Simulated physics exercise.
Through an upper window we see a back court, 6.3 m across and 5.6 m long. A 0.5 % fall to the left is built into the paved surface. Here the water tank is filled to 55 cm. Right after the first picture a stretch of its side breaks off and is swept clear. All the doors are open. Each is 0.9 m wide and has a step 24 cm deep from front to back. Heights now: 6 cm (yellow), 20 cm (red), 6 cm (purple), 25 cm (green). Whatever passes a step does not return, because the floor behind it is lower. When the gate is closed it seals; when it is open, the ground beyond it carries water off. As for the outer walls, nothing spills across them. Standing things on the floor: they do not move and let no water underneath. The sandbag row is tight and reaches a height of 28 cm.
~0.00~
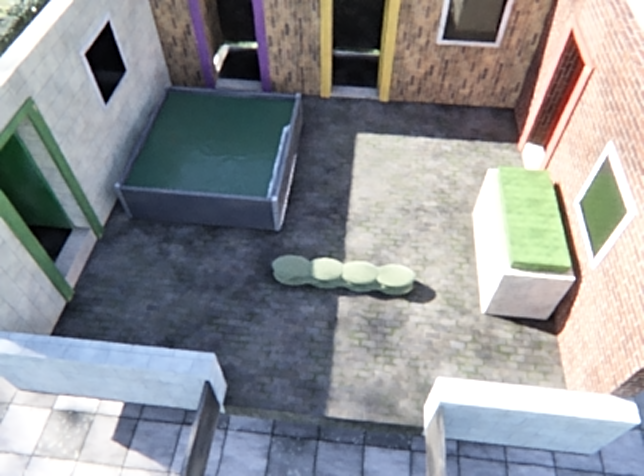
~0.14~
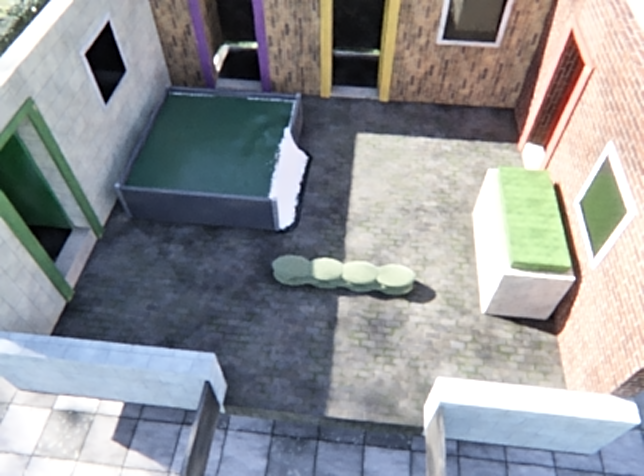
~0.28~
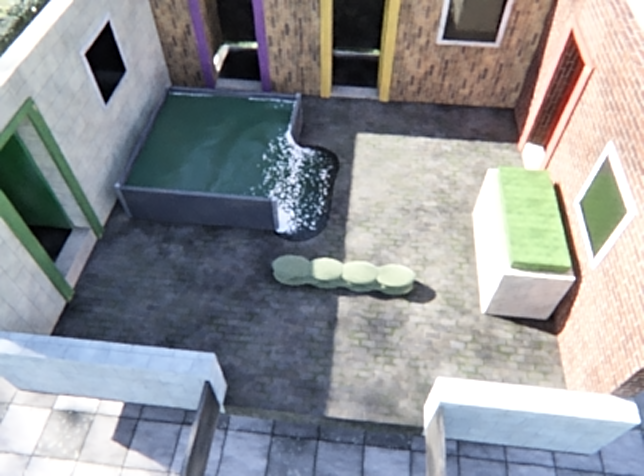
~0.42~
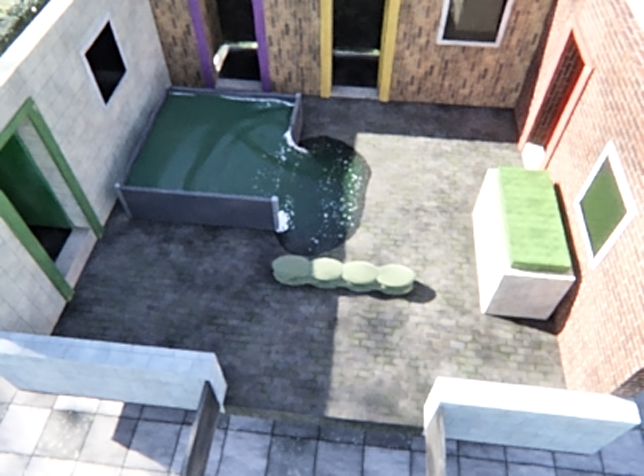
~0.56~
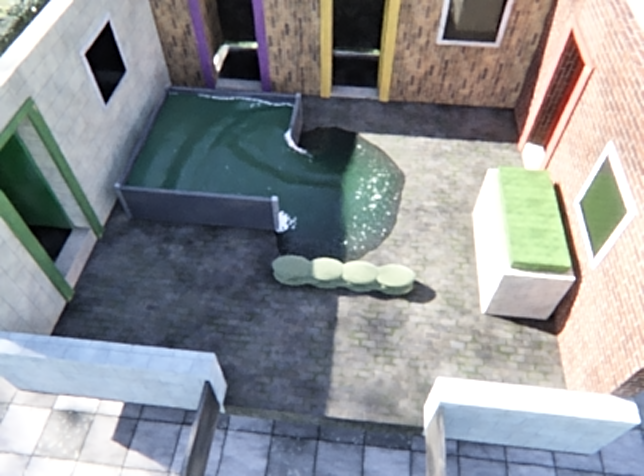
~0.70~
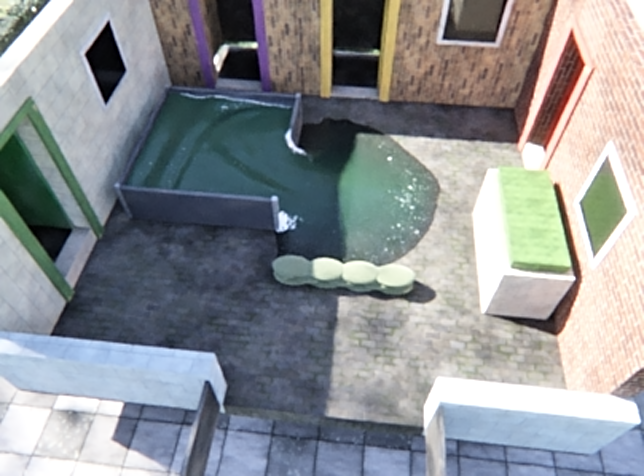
Green water stands in a grey-walled tank at the left of a paved courtyard, seen from high above. Purple and yellow doorways line the back, a green doorway stands at left, a white block with a grassy top at right, and four rounded, pale green shapes sit mid-floor. Part of the tank's right side breaks away, and water bursts out foaming, then fans rightward into the sunlight while the camera stays still.
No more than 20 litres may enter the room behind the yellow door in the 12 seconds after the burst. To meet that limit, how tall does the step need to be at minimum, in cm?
At least 5.5 cm or so.
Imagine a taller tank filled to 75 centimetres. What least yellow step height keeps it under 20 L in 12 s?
The step needs to be some 8.0 cm.
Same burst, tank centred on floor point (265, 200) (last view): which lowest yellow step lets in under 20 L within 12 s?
Then close to 6.0 cm.
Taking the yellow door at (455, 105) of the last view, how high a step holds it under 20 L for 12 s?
About 15 cm.
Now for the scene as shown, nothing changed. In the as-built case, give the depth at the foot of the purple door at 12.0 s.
11.0 cm.
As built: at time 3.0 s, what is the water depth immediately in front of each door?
In cm: Yellow 1, red 26, purple 0, green 0.
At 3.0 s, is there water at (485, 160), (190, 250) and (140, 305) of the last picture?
Status: Submerged / clear / clear.
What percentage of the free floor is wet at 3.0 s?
Around 50 per cent of the floor.
After 1.4 s water covers 35 % of the floor, deepest (28 cm) near (294, 204); it has not reached the yellow door.
After 3.0 s water covers 50 % of the floor, deepest (30 cm) near (506, 114); 1 cm at the yellow door, 0 litres in over its 6 cm step.
After 12.0 s water covers 95 % of the floor, deepest (14 cm) near (173, 86); 8 cm at the yellow door, 12 litres in over its 6 cm step.
At the yellow door as built, the water arrived by 1.8 s and peaked near 8 cm at 12.0 s.
Run again over the same 12 s with other heights there, 32 litres in over 4.5 cm, 12 litres over 6 cm. The limit of 20 litres is kept from about 5.5 cm up.
